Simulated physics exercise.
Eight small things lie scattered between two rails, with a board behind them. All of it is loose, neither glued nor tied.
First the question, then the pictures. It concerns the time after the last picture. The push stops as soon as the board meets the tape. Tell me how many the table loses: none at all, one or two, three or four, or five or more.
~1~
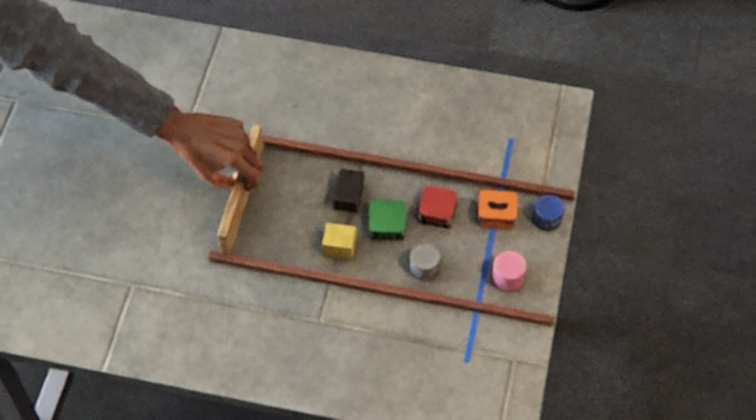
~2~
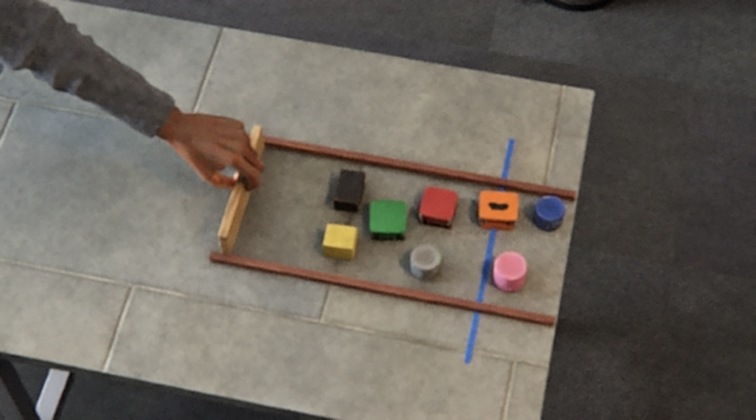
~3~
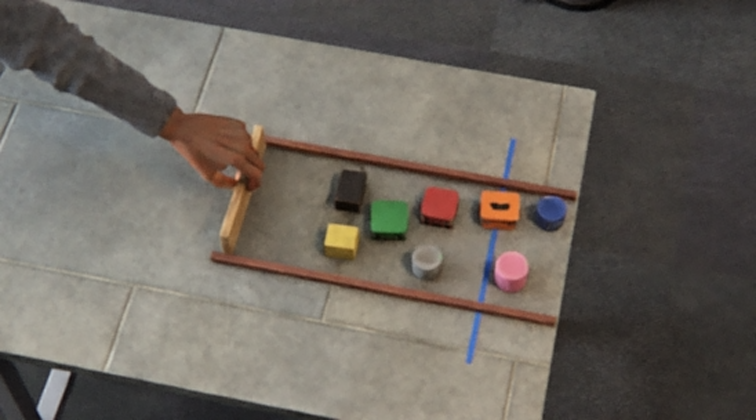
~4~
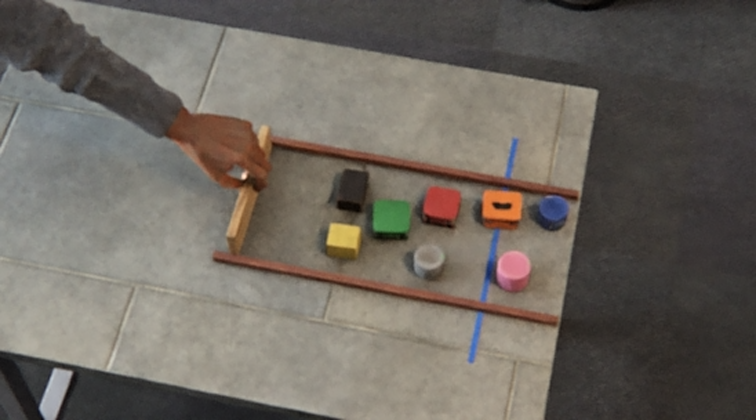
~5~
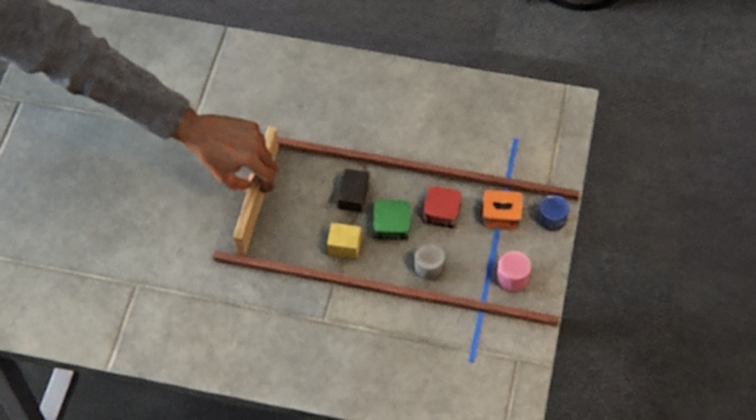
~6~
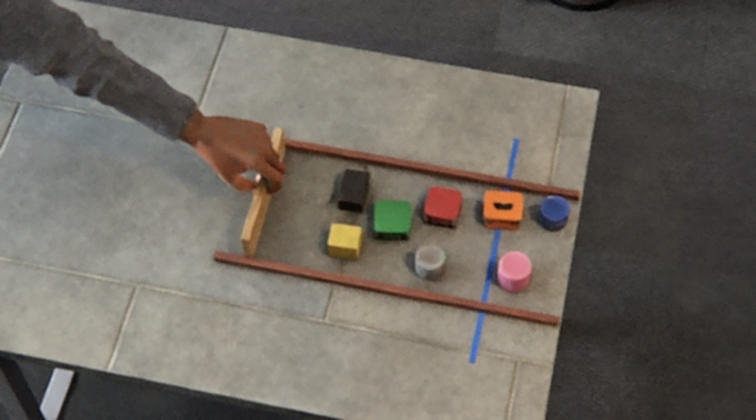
Under three but some drop.
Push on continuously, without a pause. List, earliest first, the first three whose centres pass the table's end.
In order: The blue tub, then the orange case, then the pink lid.
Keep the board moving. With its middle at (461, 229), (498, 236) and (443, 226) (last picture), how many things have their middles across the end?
Going through the three positions, you'd get 1, 2 and 0.
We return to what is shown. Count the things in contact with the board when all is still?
2 are in contact with it.
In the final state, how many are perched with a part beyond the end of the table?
I get 1.
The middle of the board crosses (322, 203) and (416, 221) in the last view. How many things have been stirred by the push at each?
Counts: 0 and 6.
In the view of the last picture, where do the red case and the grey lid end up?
Final centres, in order: Near (549, 225), near (533, 288).
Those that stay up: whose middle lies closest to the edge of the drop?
I'd say the pink lid.
Soon after, none off yet; blue tub at rest near (554, 214); pink lid at rest near (514, 272); orange case at rest near (503, 211).
Then, none off yet; blue tub tipped a little near (588, 210); pink lid moved a little near (526, 272); orange case moved about its own width near (552, 211).
At rest, the number that fall off is one or two; fallen, orange case and blue tub.
